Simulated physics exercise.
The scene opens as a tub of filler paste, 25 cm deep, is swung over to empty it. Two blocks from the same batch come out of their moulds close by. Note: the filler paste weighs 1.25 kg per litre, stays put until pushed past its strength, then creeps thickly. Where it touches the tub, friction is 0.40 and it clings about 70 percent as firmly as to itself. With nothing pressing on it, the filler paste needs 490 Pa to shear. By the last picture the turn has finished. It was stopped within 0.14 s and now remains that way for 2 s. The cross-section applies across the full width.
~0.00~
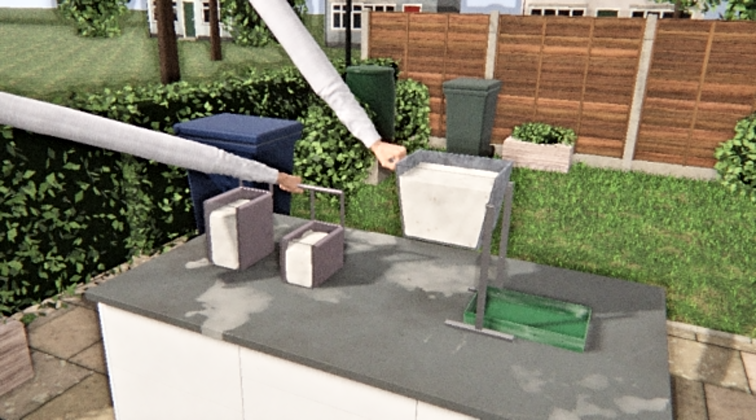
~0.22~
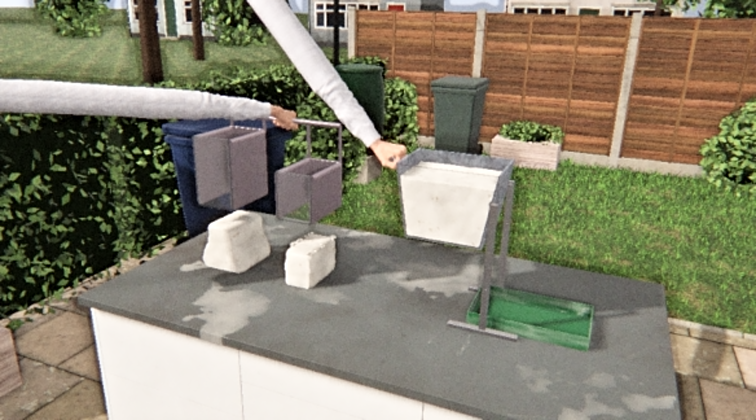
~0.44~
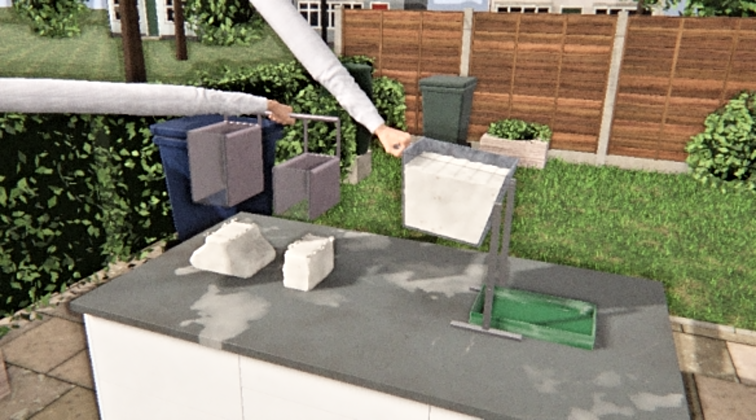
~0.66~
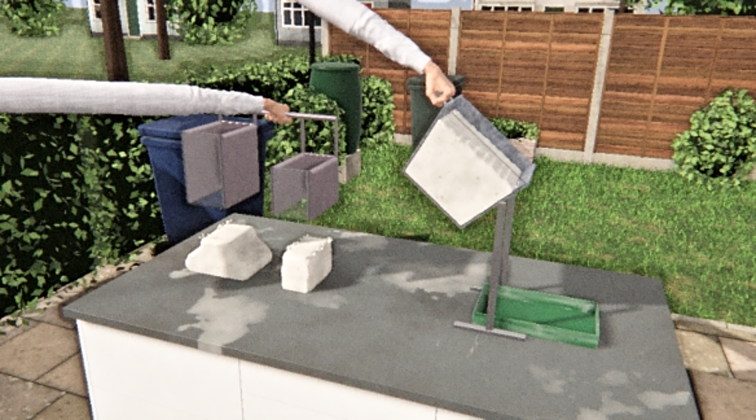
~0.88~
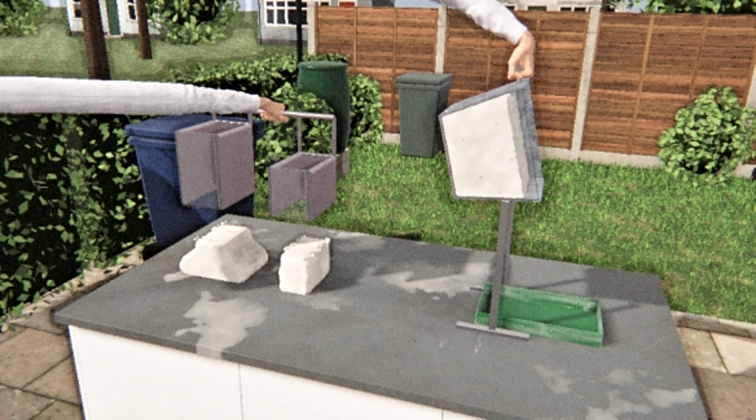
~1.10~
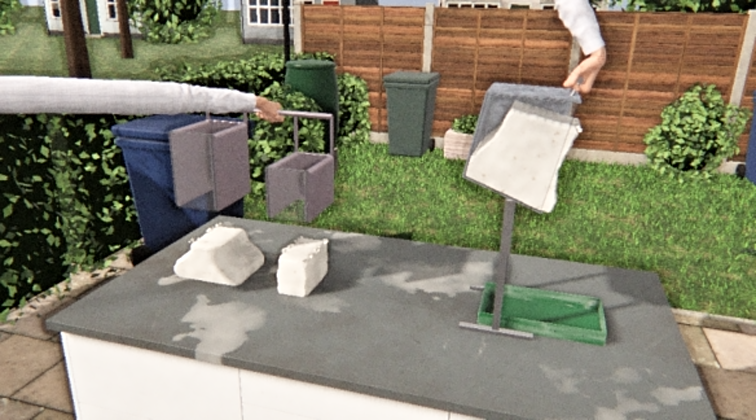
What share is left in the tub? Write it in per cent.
About 0 %.
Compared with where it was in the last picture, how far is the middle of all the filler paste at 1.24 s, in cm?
Shift: Some 14 cm.
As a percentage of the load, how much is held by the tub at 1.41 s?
Some 22 per cent.
By 1.24 s, the tub is at 101 degrees and holds 46 %.
By 1.41 s, the tub is at 101 degrees and holds 21 %.
By 1.58 s, the tub is at 101 degrees and holds 6 %.
By 1.75 s, the tub is at 101 degrees and holds 0 %.
By 3.10 s, at the end, the tub is at 101 degrees and holds 0 %.
